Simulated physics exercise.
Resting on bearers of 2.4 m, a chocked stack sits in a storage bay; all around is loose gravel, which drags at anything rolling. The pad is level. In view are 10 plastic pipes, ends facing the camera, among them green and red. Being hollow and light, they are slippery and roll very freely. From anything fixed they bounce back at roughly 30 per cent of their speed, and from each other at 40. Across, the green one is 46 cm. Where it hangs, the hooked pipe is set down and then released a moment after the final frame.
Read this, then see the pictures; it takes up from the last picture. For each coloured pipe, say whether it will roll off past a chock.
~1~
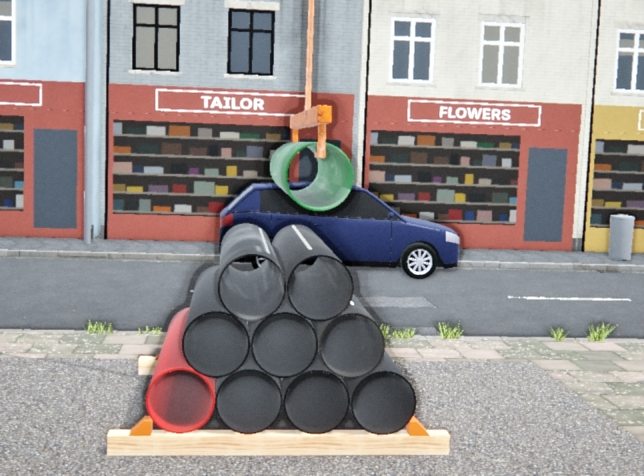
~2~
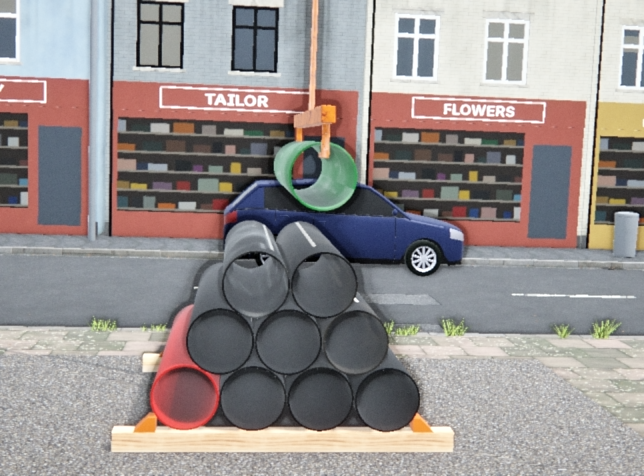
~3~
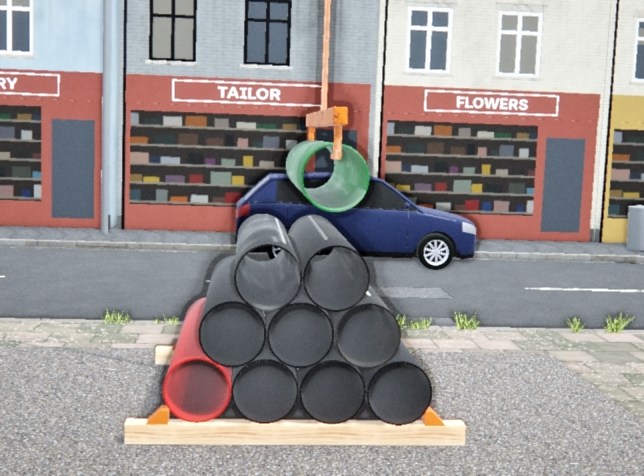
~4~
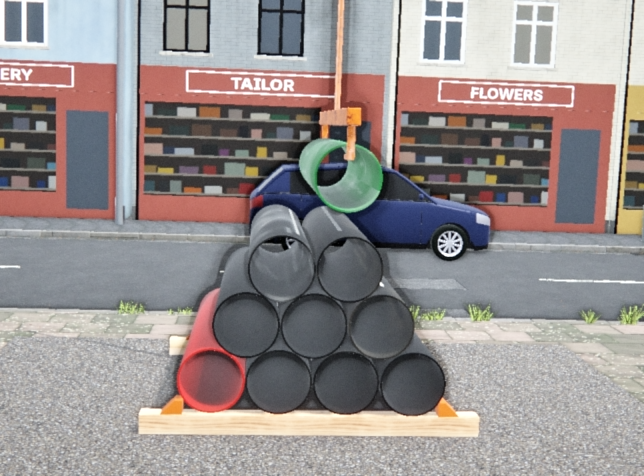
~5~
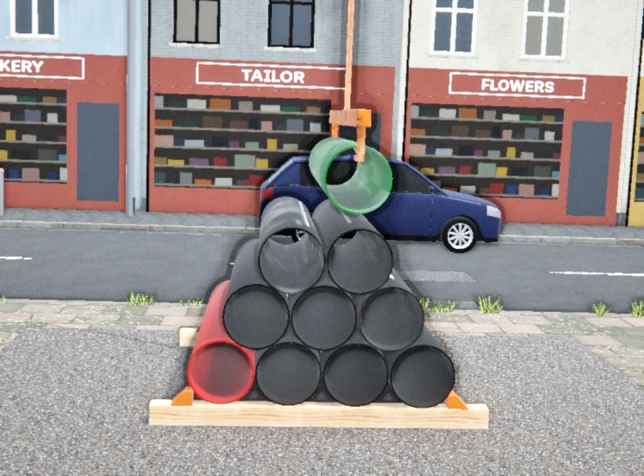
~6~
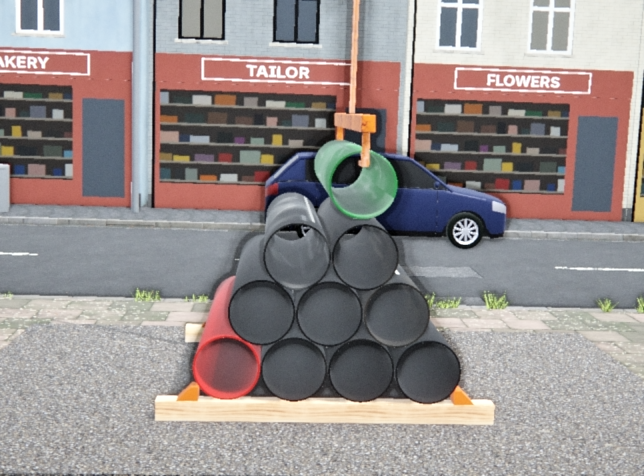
Once it settles, the green one is kept back while the Red one is kept back.
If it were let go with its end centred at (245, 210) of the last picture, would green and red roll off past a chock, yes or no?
In that case, for green it's true, for red false.
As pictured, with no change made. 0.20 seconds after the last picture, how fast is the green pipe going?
Speed: Around 0.1 m/s.
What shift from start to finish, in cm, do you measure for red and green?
Values - red 0, green 40.
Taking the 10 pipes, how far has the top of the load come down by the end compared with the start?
Drop: Approx. 35 centimetres.
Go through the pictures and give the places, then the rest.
Green (319, 177), red (180, 402); green hangs on the hooks; 4 form the bottom row, in the first picture.
Green (323, 177), red (184, 399); green hangs on the hooks; lowered 2 cm, in the second picture.
Green (335, 178), red (197, 392); green hangs on the hooks; lowered 7 cm, in the third picture.
Green (348, 178), red (211, 382); green hangs on the hooks; lowered 14 cm, in the fourth picture.
Green (358, 180), red (221, 373); green hangs on the hooks; lowered 20 cm, in the fifth picture.
Green (363, 185), red (226, 369); green hangs on the hooks; lowered 26 cm, in the sixth picture.
Then, 0.20 s past the sixth picture, green is up on others, 70 cm inside the right chock; red is on the bearers, 20 cm inside the left chock; 0 off the stack.
Then, 0.40 s past the sixth picture, green is up on others, 75 cm inside the right chock, rolling left; red as before; 0 off the stack.
Then, 0.90 s past the sixth picture, green is up on others, 85 cm inside the left chock, rolling left; red as before; 0 off the stack.
Finally (2.00 s after the last picture), green is up on others, 90 cm inside the left chock; red is on the bearers, 20 cm inside the left chock; 0 off the stack.
